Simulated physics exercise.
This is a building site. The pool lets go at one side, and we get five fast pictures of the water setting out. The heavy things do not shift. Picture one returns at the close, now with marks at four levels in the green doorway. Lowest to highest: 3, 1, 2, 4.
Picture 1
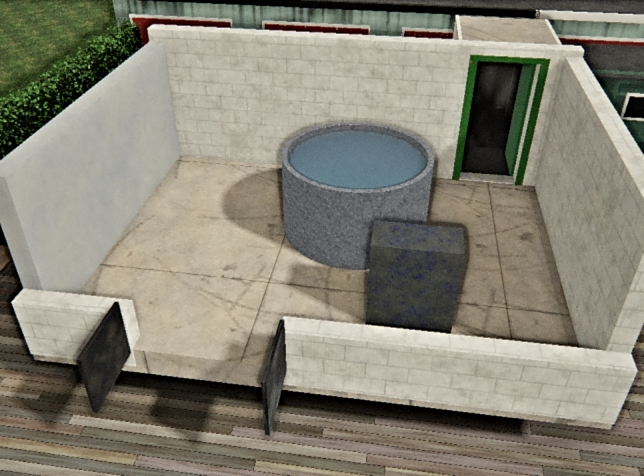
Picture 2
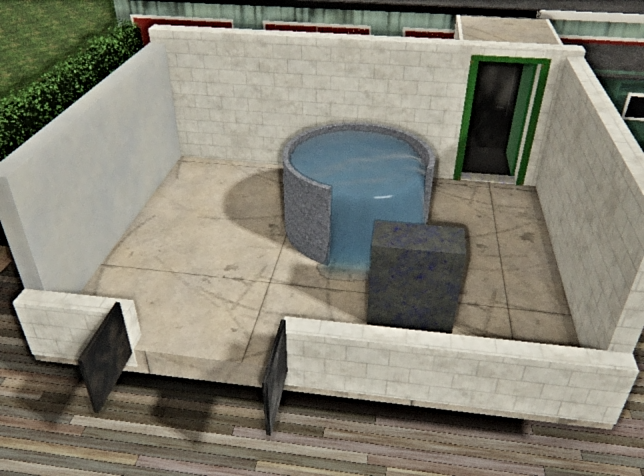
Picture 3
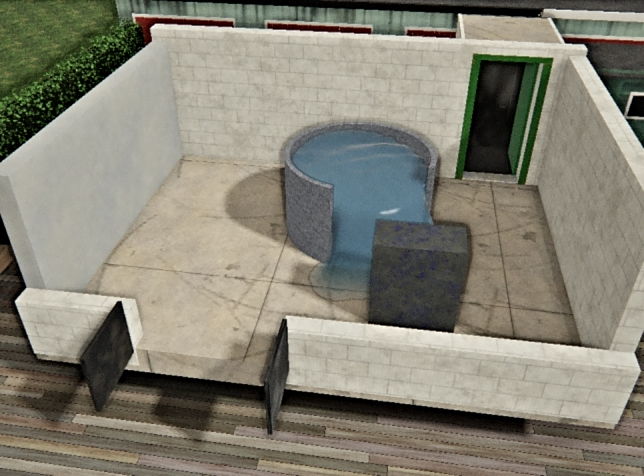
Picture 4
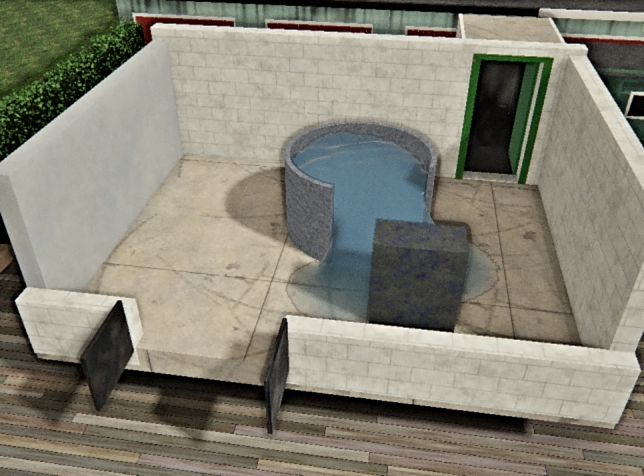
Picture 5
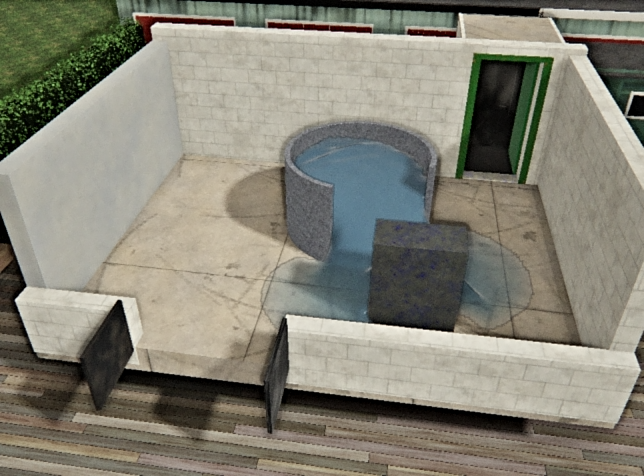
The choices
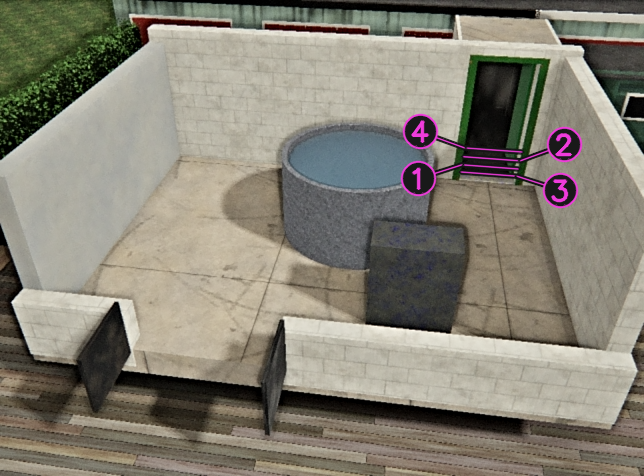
At first, water lies still in a round grey pool inside a pale-walled yard, with a dark block in front of it. Then the front of the pool's wall is gone and water pours through the gap toward the block, spreading around both sides of it in a widening sheet across the paved floor.
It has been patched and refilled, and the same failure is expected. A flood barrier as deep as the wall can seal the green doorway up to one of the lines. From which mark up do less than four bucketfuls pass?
Line 1 just does it.
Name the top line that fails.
That would be 3.
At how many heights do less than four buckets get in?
Three of the four.
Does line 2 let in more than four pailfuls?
No, not at all.
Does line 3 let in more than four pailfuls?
Yes.
In magenta, 1 at (490, 166); 2 at (491, 158); 3 at (488, 174); 4 at (493, 149); from the bottom up 3, 1, 2, 4.
For line 1, a bucket or two gets in.
For line 2, nothing gets over.
For line 3, some 15 bucketfuls get in.
For line 4, nothing gets over.
